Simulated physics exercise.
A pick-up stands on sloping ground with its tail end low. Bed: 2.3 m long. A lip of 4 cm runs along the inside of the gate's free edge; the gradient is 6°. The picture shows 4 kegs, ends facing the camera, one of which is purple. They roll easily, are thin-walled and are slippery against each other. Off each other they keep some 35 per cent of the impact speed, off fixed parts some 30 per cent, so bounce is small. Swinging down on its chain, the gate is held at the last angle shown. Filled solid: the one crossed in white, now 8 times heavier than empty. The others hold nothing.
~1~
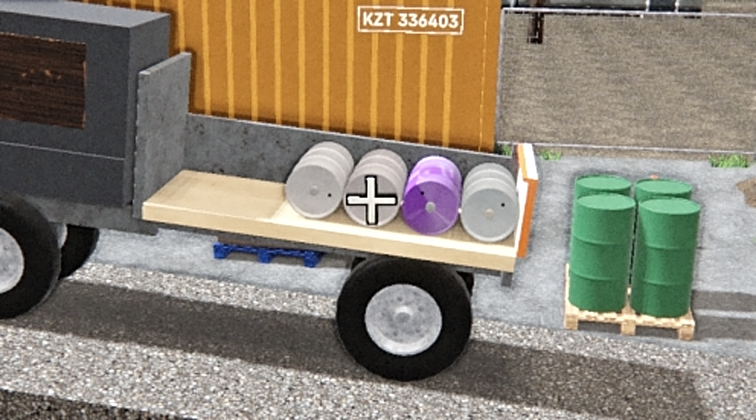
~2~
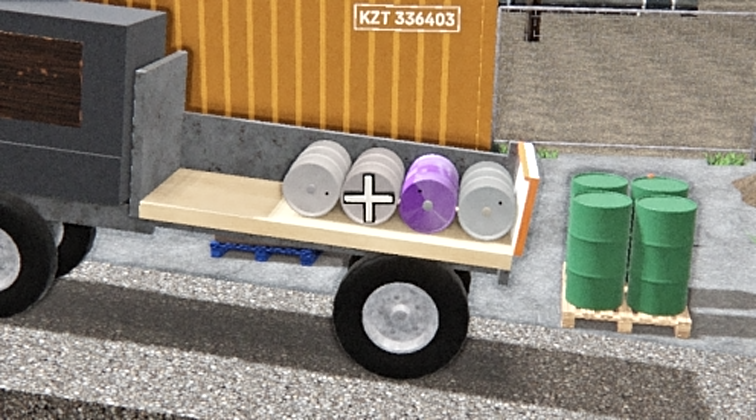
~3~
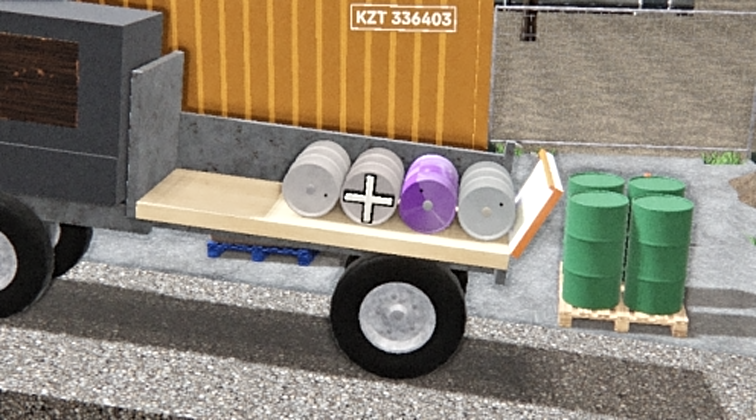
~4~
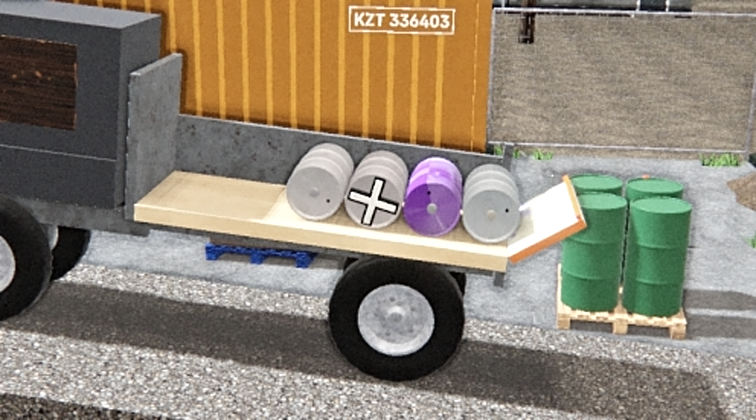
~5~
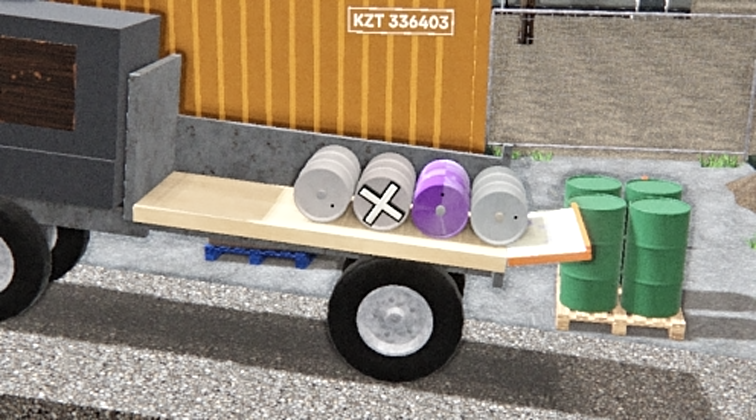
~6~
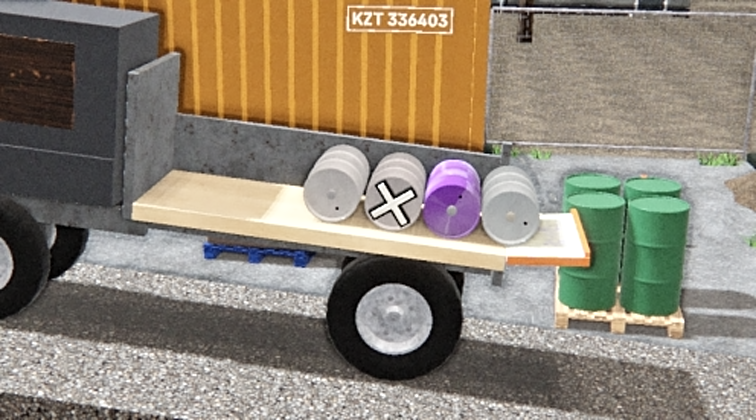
On a pick-up's flat bed beside an orange container, the tailgate swung down to the right until nearly level, and the row of four kegs, one purple, began rolling slowly toward it.
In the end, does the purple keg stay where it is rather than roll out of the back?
No, it goes.
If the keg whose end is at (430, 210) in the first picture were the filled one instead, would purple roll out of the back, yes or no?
Then purple no.
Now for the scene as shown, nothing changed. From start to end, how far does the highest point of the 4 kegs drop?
It sits roughly 10 cm lower at the end.
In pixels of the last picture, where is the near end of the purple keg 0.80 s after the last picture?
Around pixel (517, 219).
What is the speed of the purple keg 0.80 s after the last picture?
Speed: Around 0.5 m/s.
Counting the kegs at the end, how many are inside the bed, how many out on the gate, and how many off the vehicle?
Respectively 1, 1, 2.
Then, 0.80 s after the last picture, purple is on the gate, 5 cm past the hinge, rolling right; 0 gone off the back.
Then, 1.80 s after the last picture, purple is dropping off the gate; 2 gone off the back.
At rest (4.50 s after the last picture), purple is out on the ground; 2 gone off the back.
